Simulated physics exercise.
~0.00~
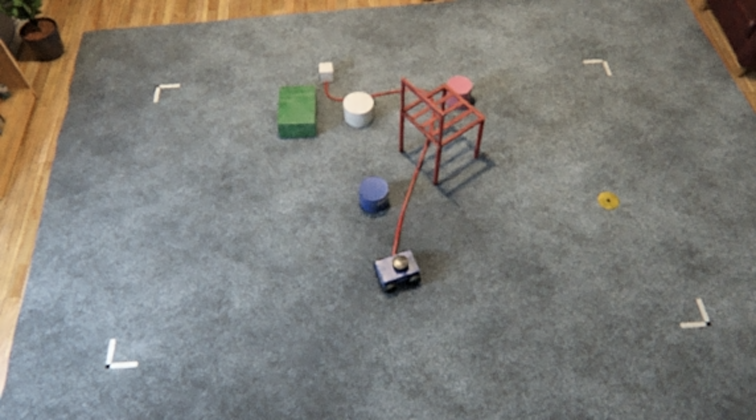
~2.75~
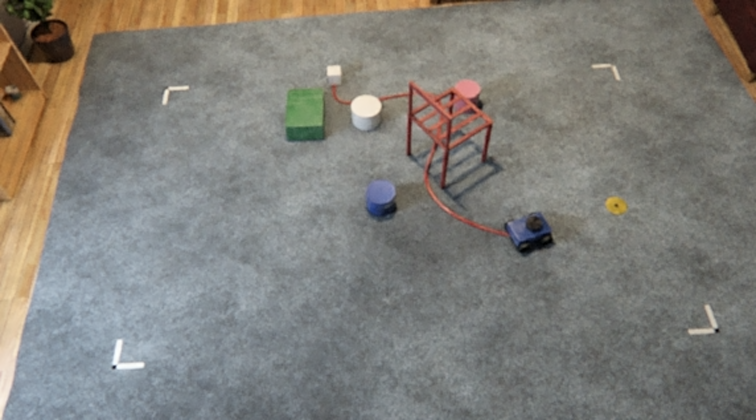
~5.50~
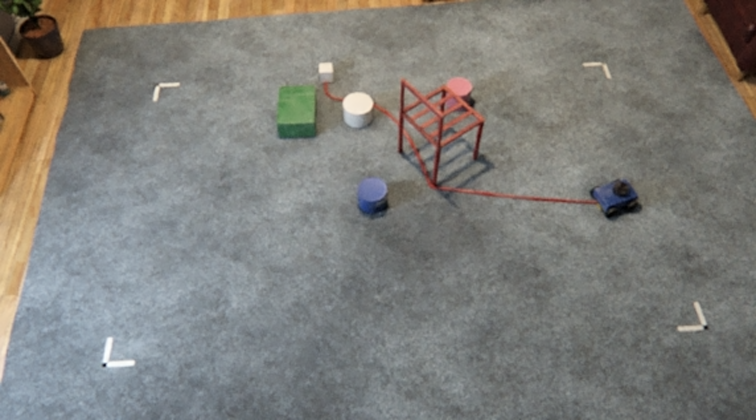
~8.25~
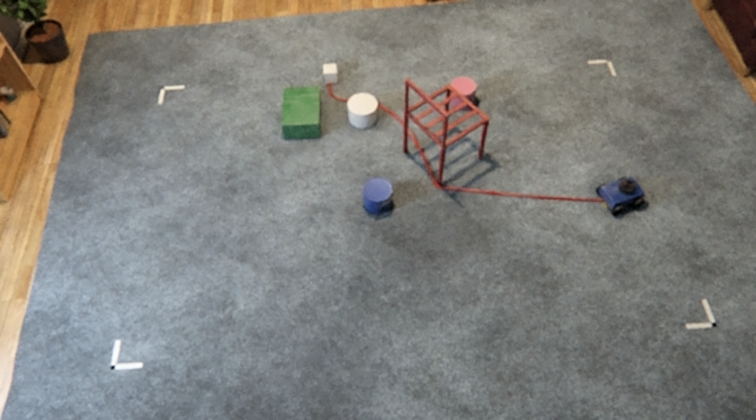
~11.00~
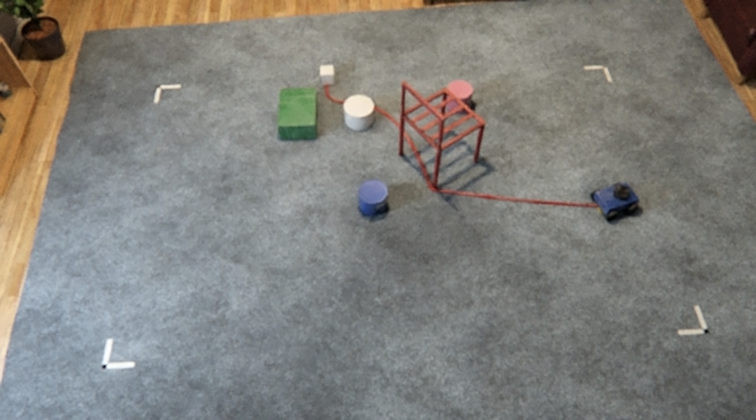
On a grey living-room carpet, a small dark cart trailing a red lead drove right to the yellow mark and stopped on it, the lead pulling straight from the foot of the red chair frame while the bucket, tub, bin and crate stayed put.
